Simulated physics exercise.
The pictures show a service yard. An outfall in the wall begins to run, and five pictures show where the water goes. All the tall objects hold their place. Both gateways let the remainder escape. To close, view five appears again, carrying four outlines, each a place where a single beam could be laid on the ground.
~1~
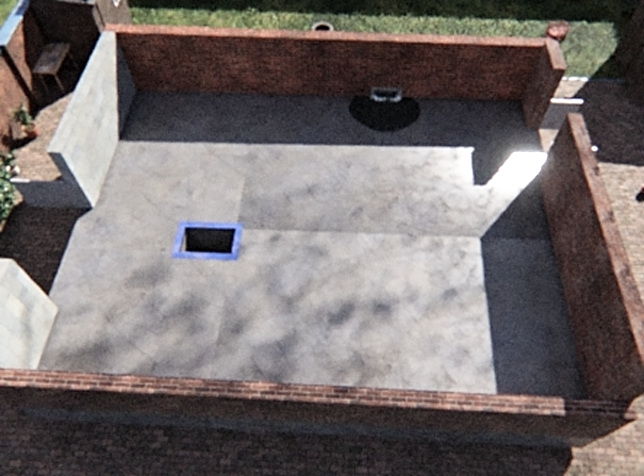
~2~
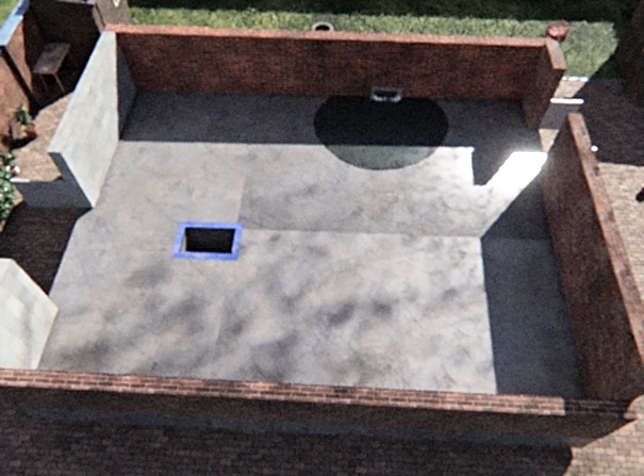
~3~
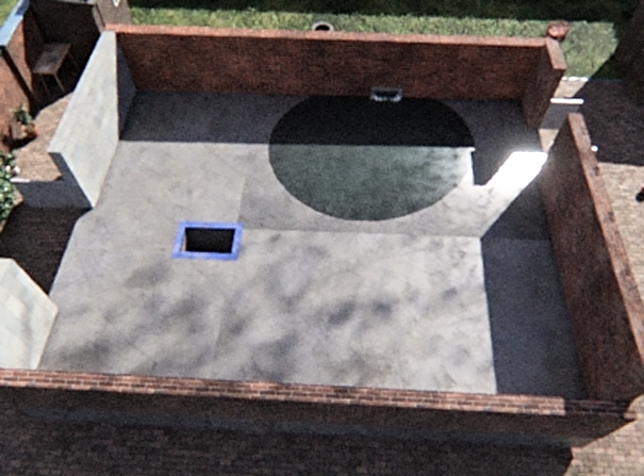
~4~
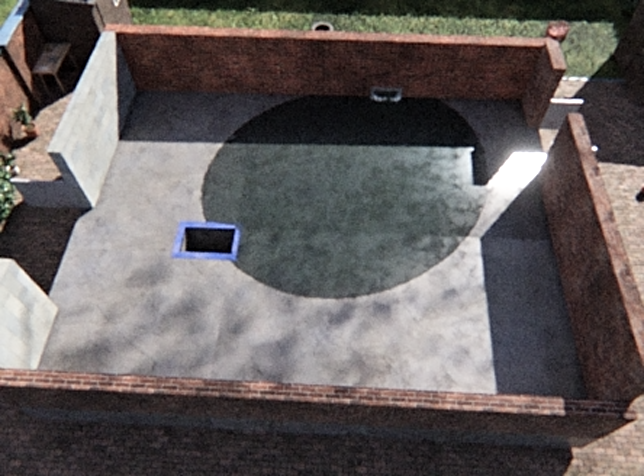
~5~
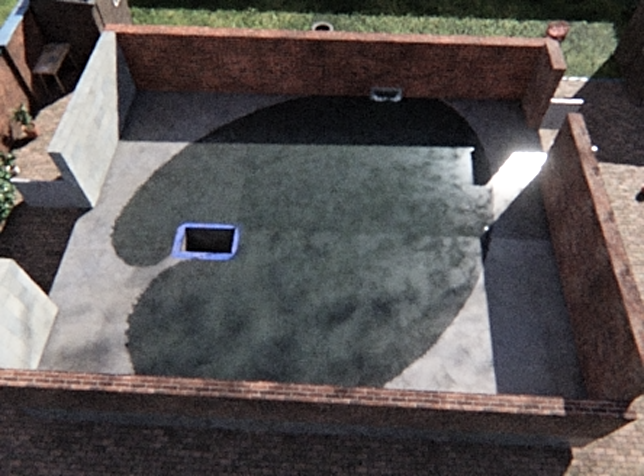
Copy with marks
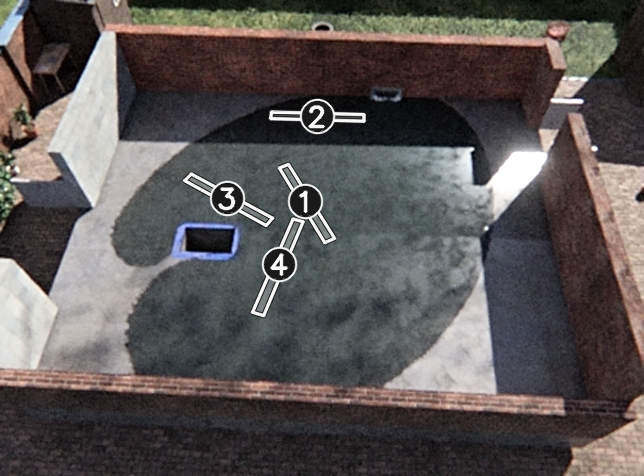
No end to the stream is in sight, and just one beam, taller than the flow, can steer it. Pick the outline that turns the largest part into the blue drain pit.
Choose 4.
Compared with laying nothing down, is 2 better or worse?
Worse.
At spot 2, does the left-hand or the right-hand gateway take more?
The left gate.
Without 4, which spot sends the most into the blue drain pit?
That would be 2.
In white, 1 from (283, 166) to (329, 240); 2 from (271, 115) to (363, 117); 3 from (188, 177) to (269, 221); 4 from (258, 313) to (298, 220).
With 1, about 11 % of the stream goes into the blue drain pit, about 86 % out by the gates.
With 2, about 16 % of the stream goes into the blue drain pit, about 82 % out by the gates.
With 3, about 9 % of the stream goes into the blue drain pit, about 89 % out by the gates.
With 4, about 23 % of the stream goes into the blue drain pit, about 73 % out by the gates.
